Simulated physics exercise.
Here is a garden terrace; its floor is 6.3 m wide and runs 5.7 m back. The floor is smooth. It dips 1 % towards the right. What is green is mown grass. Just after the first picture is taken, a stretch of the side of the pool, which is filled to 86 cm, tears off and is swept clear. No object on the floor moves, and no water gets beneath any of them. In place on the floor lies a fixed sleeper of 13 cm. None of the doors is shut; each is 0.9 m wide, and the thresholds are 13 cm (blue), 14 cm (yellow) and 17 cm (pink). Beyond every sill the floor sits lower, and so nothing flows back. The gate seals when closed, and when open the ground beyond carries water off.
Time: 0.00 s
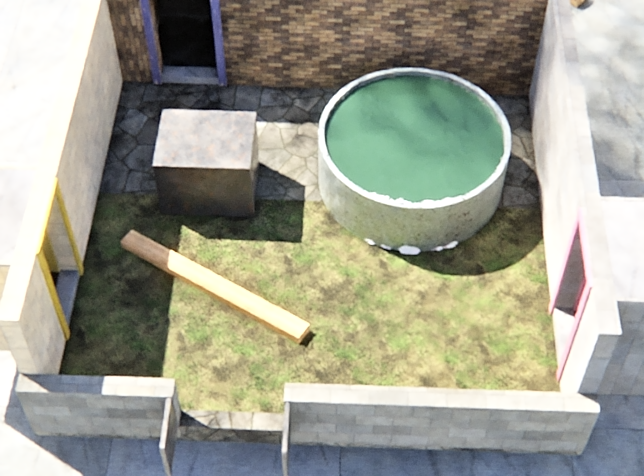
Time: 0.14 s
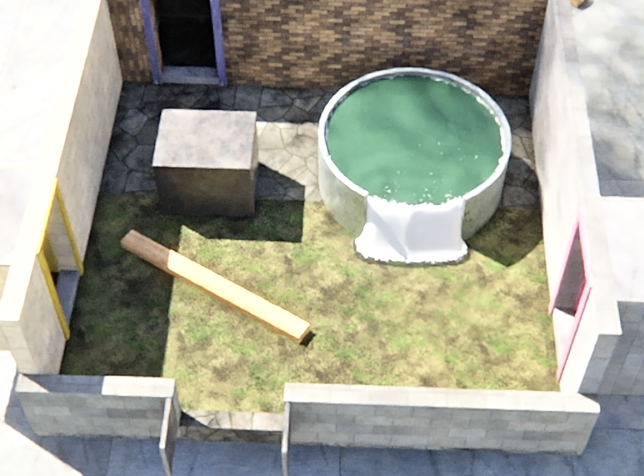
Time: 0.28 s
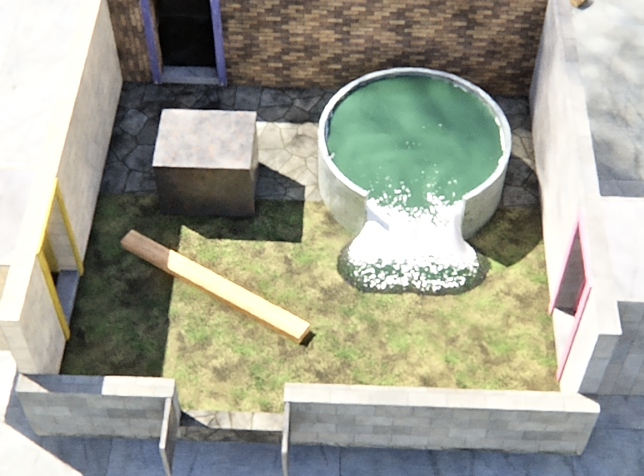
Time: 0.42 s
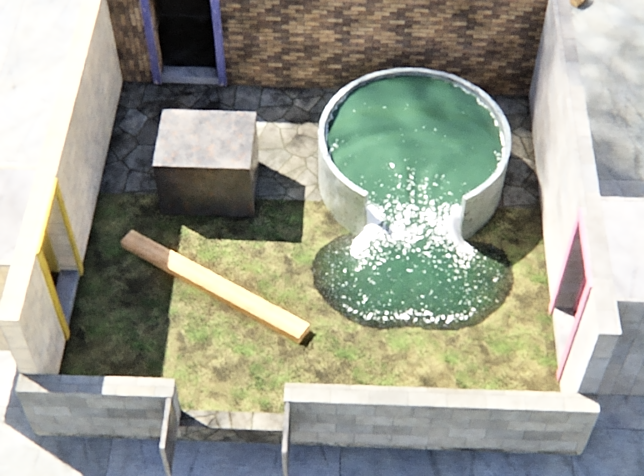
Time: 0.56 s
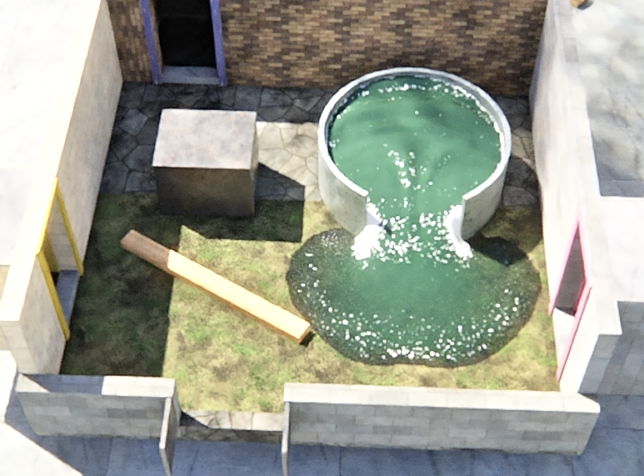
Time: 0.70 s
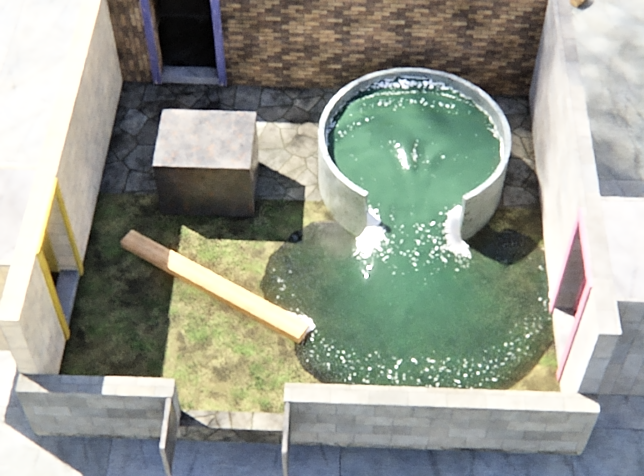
A round grey-walled pool of green water stands at the back right of a walled grassy terrace, seen from high above by a still camera. A brown block sits on paving at the back left, a wooden beam lies slantwise across the grass, and purple, yellow and pink trim edges the doorways. The pool's near side gives way, and white, foaming water pours out, spreading green across the grass to the beam's near end and the right side.
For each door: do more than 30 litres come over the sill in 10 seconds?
Door by door: Blue door - no, not that much crosses; yellow door - no, not that much crosses; pink door - yes, more than that crosses.
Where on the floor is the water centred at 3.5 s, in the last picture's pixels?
(396, 272).
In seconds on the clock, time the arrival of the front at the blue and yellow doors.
The blue one at 7.0 seconds, yellow at 3.8 seconds.
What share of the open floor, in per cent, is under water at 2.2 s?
45 %.
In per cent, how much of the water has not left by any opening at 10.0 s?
About 84 per cent.
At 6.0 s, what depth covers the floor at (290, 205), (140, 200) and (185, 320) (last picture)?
Spot by spot: Some 6, 7, then 9 cm.
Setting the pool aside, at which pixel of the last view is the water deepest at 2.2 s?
Look around (477, 407).
After 1.4 s water covers 35 % of the floor and is deepest (42 cm) near (418, 405); blue door not reached, yellow door not reached, pink door 17 cm at the sill, 0 L in.
After 2.2 s water covers 45 % of the floor and is deepest (48 cm) near (477, 407); blue door not reached, yellow door not reached, pink door 30 cm at the sill, 12 L in.
After 3.5 s water covers 60 % of the floor and is deepest (29 cm) near (551, 423); blue door not reached, yellow door not reached, pink door 27 cm at the sill, 86 L in.
After 6.0 s water covers 80 % of the floor and is deepest (22 cm) near (537, 423); blue door not reached, yellow door 12 cm at the sill, 0 L in, pink door 21 cm at the sill, 138 L in.
After 10.0 s water covers 95 % of the floor and is deepest (16 cm) near (518, 100); blue door 13 cm at the sill, 0 L in, yellow door 10 cm at the sill, 0 L in, pink door 13 cm at the sill, 145 L in.
